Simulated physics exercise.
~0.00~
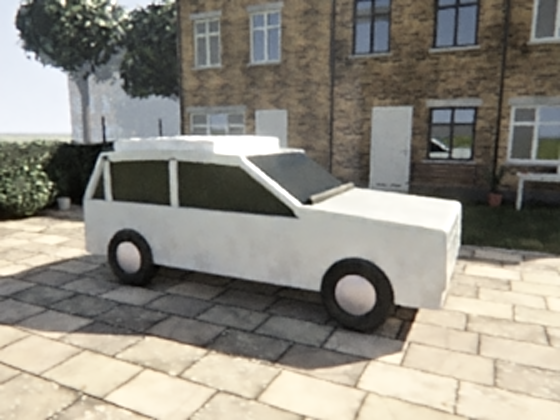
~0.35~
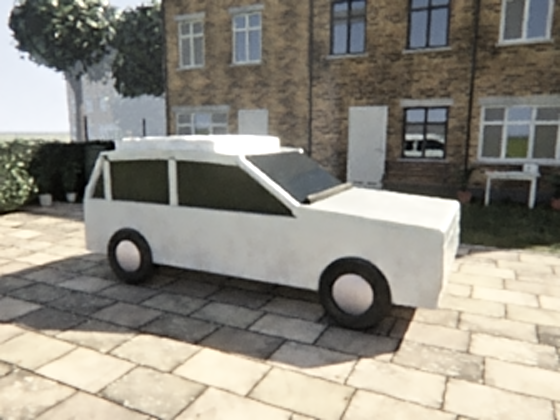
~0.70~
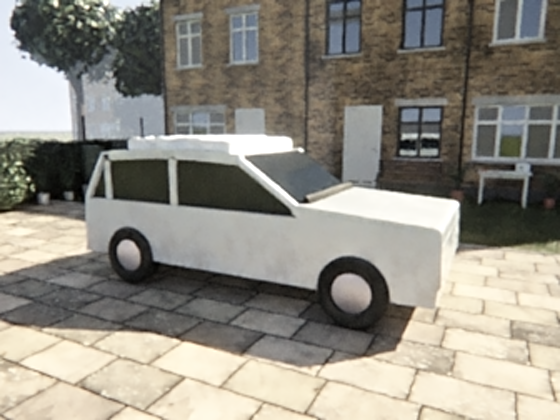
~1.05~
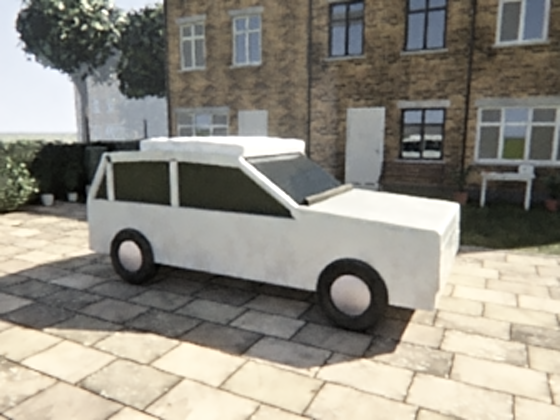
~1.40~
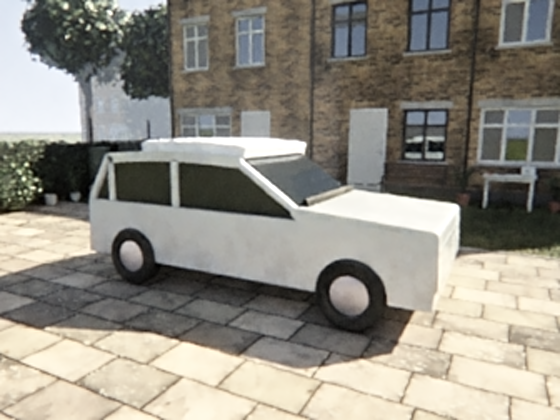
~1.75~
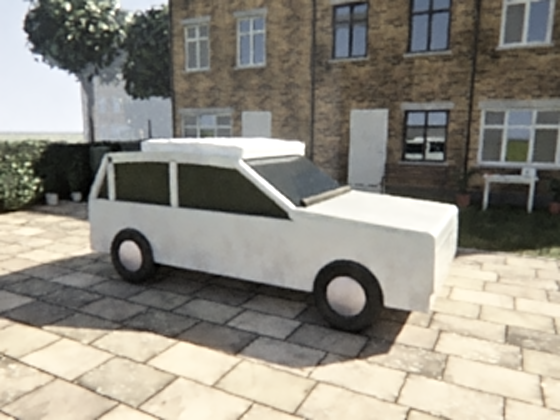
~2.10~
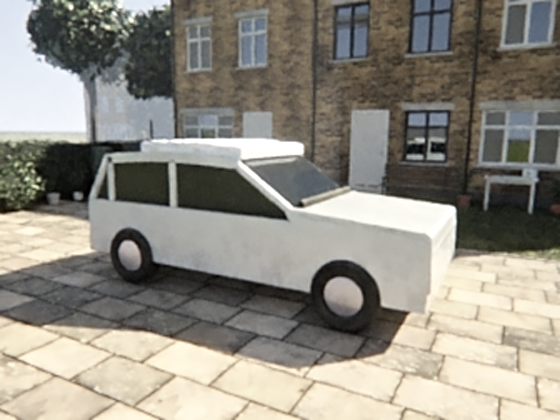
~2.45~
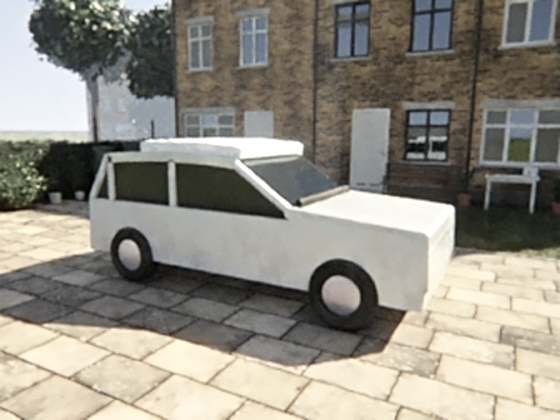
On a paved area in front of brick houses, a boxy white car with a thick white layer on its roof faces right as the background shifts slightly. The layer stays almost entirely on the roof, with only a little reaching the windscreen by the end.
